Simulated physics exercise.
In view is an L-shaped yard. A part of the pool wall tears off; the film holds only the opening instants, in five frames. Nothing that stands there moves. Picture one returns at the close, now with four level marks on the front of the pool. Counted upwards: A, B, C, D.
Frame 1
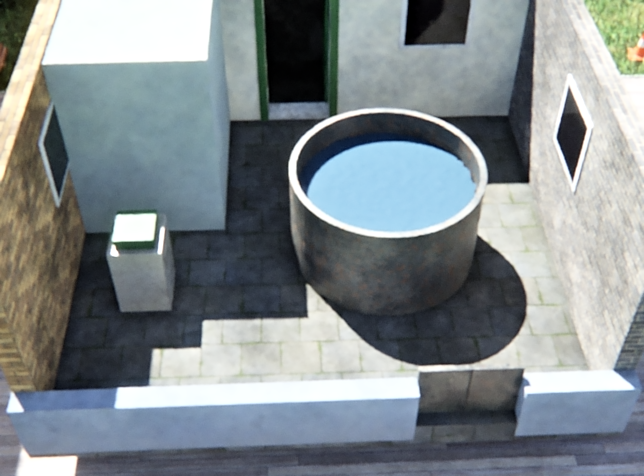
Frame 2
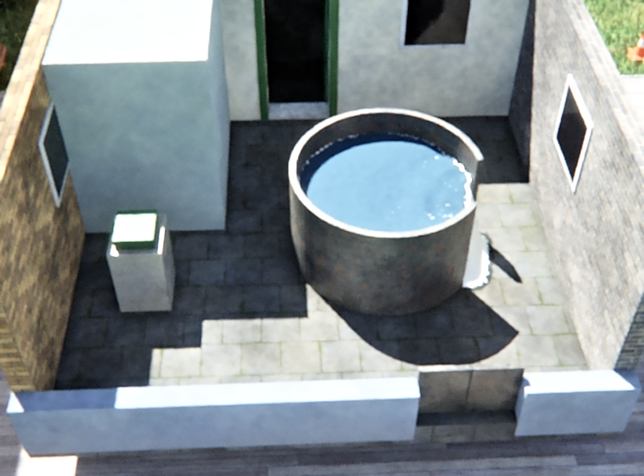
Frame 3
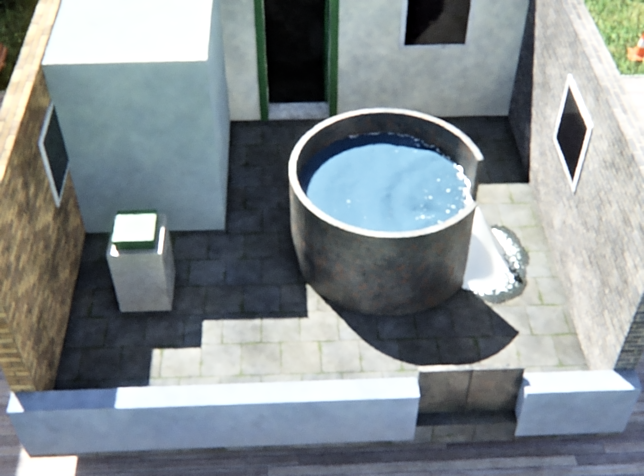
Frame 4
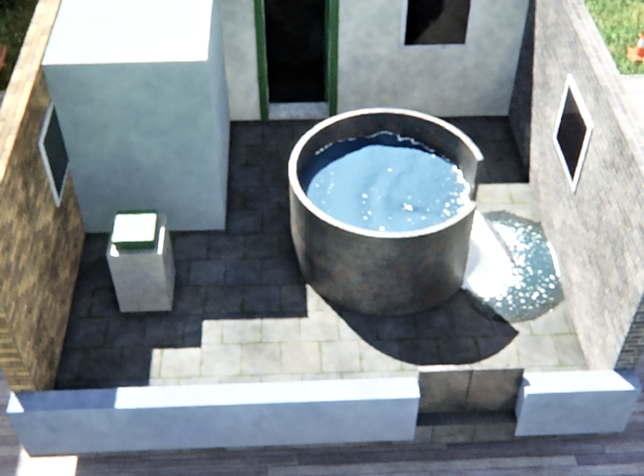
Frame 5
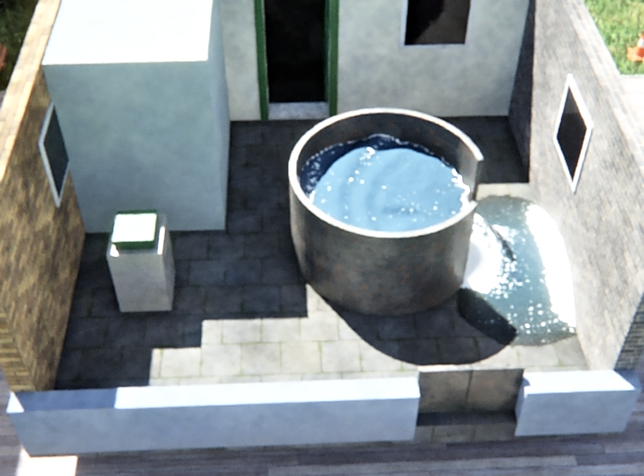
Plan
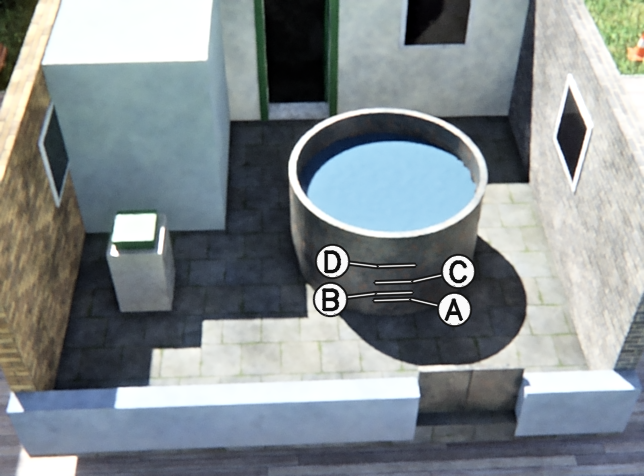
Water burst out through the right side of a round raised pool in a small walled yard, then spread in a foamy, glittering puddle across the paving toward the viewer and the right-hand wall.
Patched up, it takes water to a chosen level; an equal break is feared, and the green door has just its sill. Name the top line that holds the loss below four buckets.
Take D.
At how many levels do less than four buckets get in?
All of them.
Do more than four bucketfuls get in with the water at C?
No, not at all.
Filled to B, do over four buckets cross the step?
No, not at all.
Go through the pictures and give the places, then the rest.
In the first picture, water in the pool at rest, its middle at (386, 189); foot of the green doorway at (299, 119); shut gate at (470, 373).
In the second picture, front seen at (478, 235), 1 % of the ground wet.
In the third picture, front seen at (510, 235), 4 % of the ground wet.
In the fourth picture, front seen at (560, 289), 8 % of the ground wet.
In the fifth picture, front seen at (572, 327), 11 % of the ground wet.
On the marked copy, A at (392, 300); B at (393, 293); C at (394, 282); D at (395, 265); from the bottom up A, B, C, D.
Choosing A, nothing gets over.
Choosing B, nothing gets over.
Choosing C, nothing gets over.
Choosing D, a splash gets over, under a bucket.
